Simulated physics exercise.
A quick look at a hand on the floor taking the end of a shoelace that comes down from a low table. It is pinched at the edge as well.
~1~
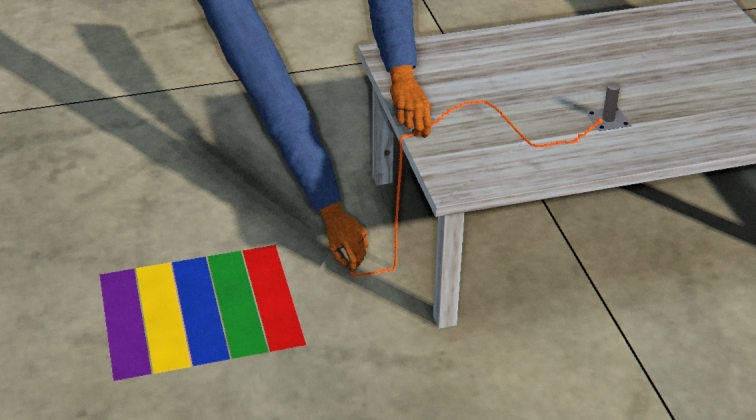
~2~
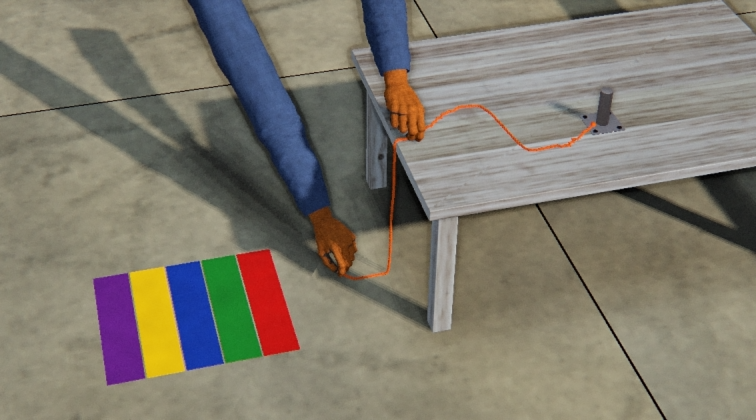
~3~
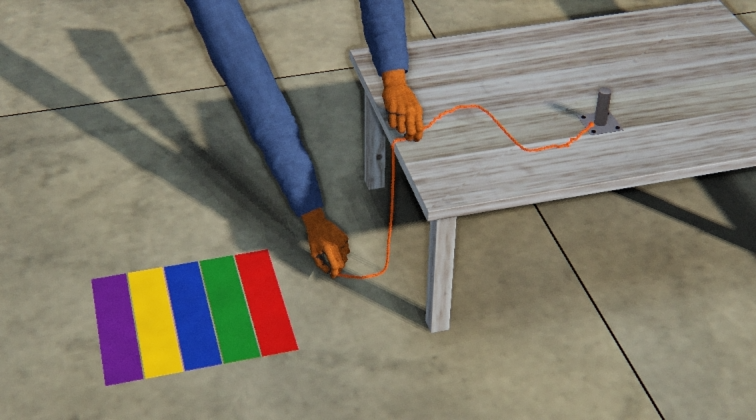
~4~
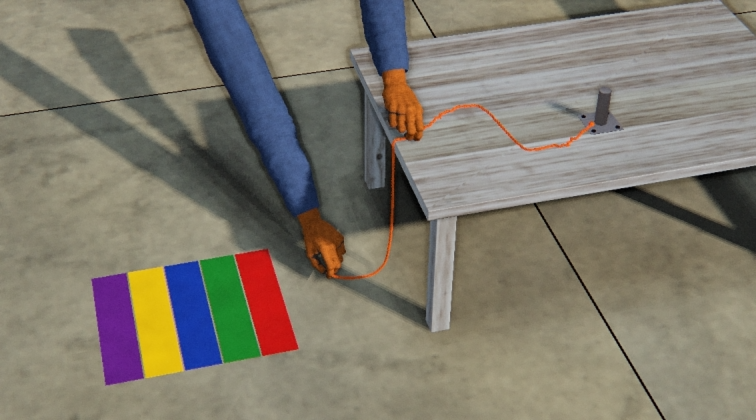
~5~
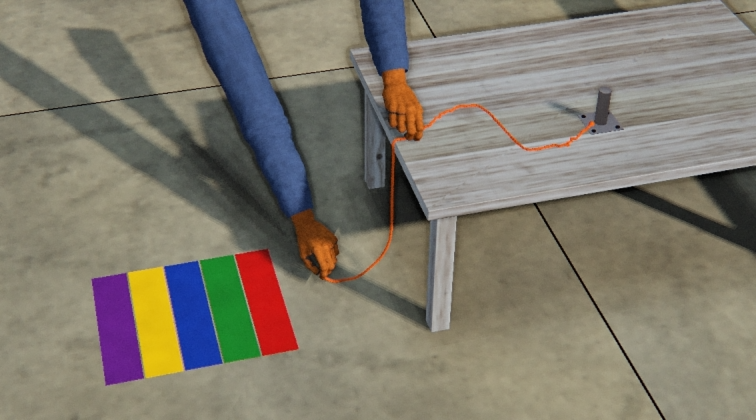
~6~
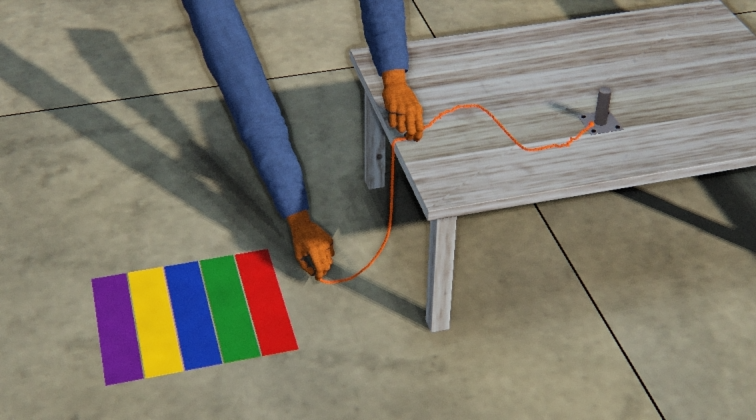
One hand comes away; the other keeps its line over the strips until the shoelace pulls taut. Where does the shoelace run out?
The end stops over the purple strip.
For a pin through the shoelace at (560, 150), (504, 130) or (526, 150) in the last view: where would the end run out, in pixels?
Try by try, around (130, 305), (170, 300) and (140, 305).
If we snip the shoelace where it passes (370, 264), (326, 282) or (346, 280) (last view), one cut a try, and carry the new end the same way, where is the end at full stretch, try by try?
Try by try, around (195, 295), (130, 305) and (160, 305).
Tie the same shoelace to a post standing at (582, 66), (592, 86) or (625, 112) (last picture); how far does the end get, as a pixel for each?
Try by try, around (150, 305), (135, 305) and (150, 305).
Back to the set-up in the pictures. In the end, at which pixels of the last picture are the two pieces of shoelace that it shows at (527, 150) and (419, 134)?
They go to (497, 132) and to (332, 186).
Soon after, end near (179, 299); over blue.
After that, end near (137, 307); over yellow.
At the stop, end near (114, 311); over purple. It gets as far as the purple strip.
